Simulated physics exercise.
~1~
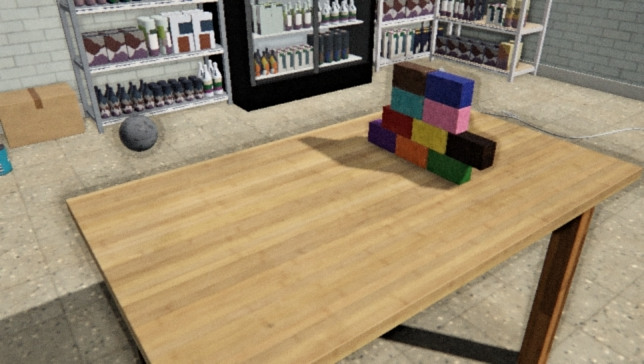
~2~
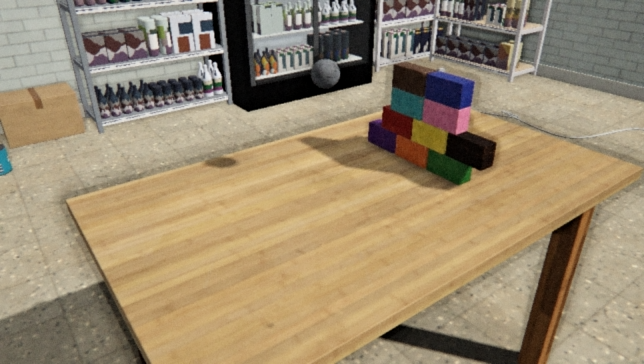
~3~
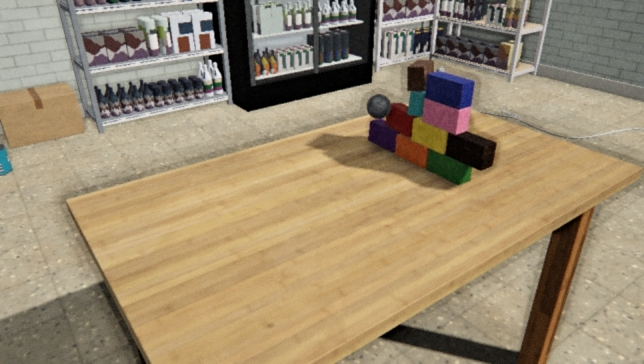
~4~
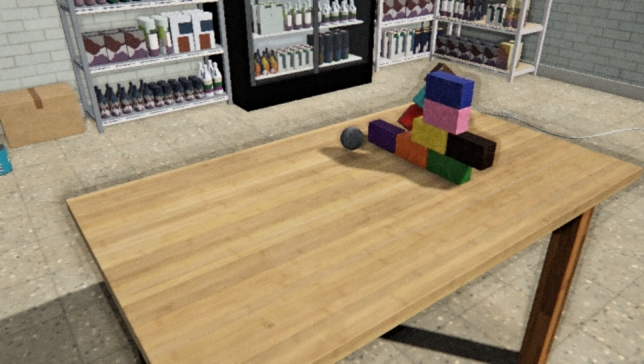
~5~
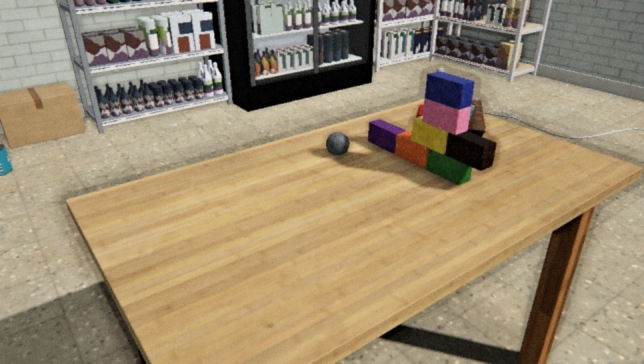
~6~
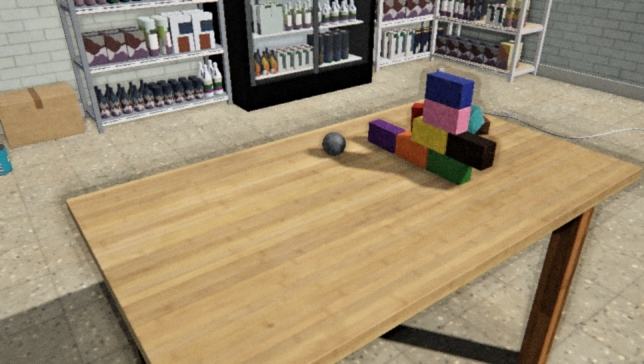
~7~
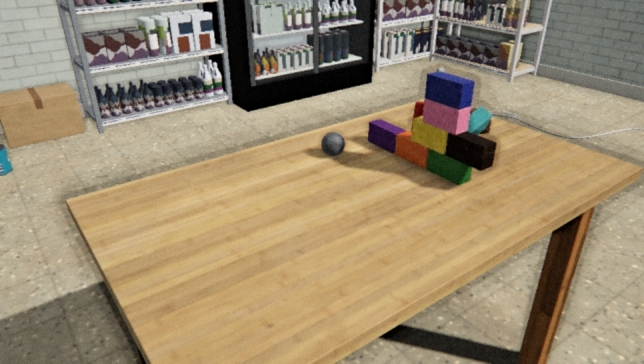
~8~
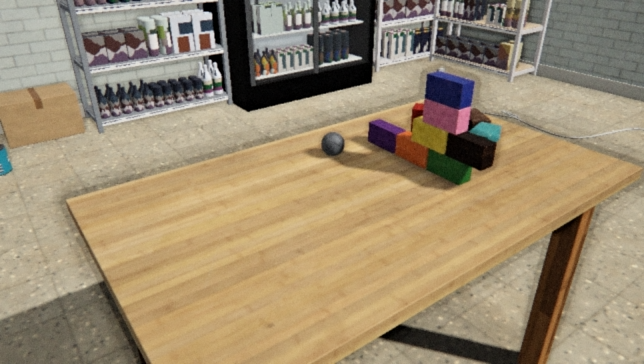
At first, a grey ball hangs in the air at the left, beyond a wooden table where a small pile of colourful blocks stands. The ball flies right over the table and strikes the left side of the pile, then drops back to the left. The red, turquoise and brown blocks lean to the right and topple toward the back, while the blue and pink blocks stay stacked on the yellow one. The ball rolls slightly left and settles on the tabletop. In the end, the three toppled blocks lie behind the rest of the pile, which still stands, including the orange block.
